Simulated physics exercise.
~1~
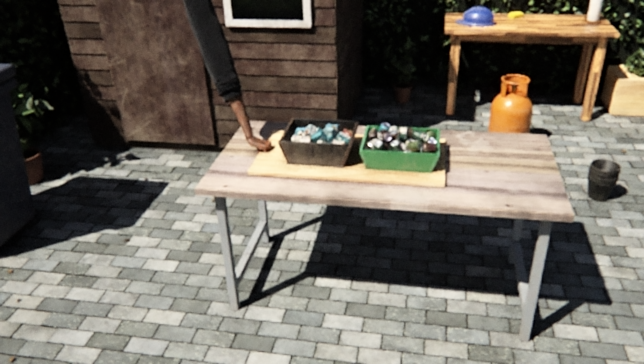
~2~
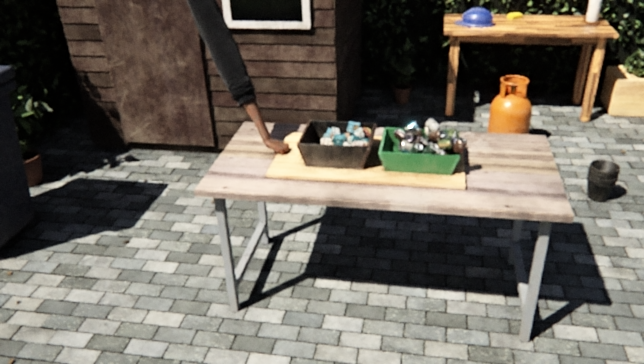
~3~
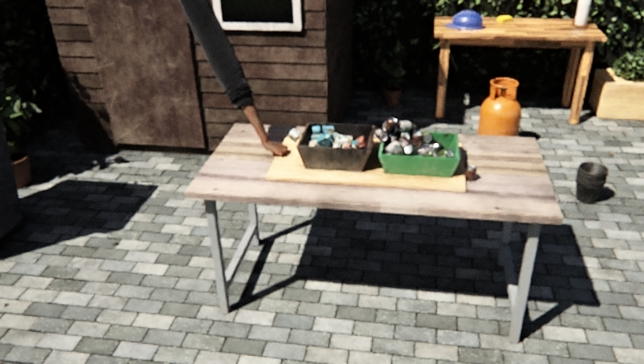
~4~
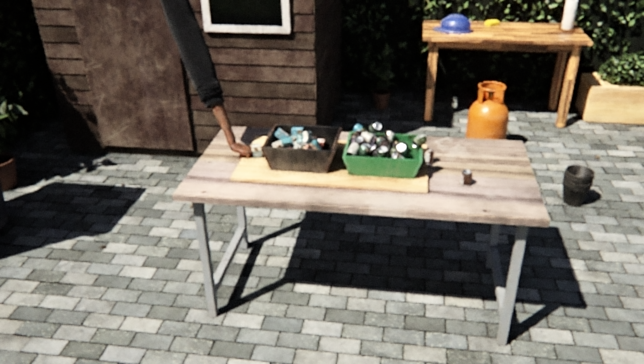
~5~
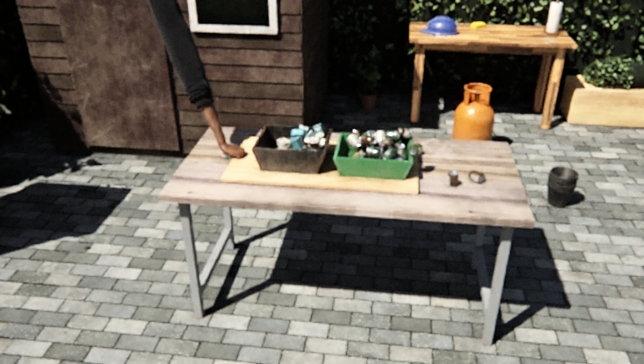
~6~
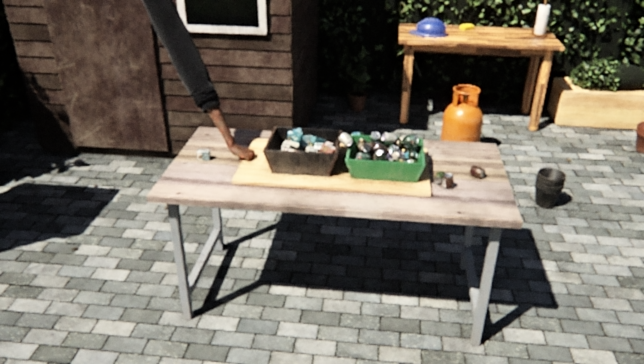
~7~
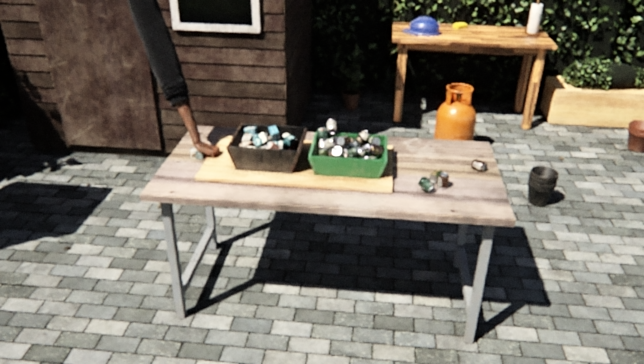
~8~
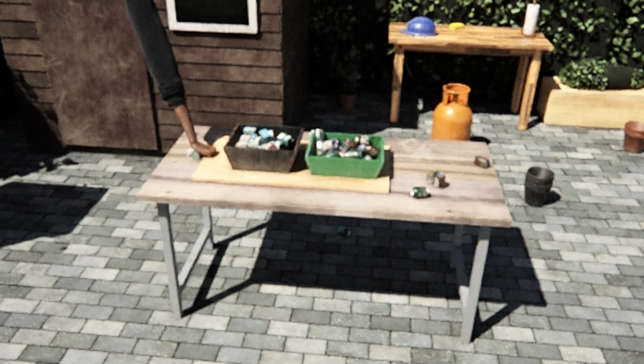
An arm in a dark sleeve reaches from the upper left to a wooden table with metal legs on a sunlit paved yard, seen from slightly above. Under its hand lies a pale board carrying a black tote on the left and a green tote on the right, both heaped with small items. Behind stand a brown shed, an orange gas cylinder and a bench with a blue helmet. The hand slides the board right, then back left, and repeats this while a few pieces spill onto the tabletop at right. Finally the board rests toward the left, both totes still well filled.
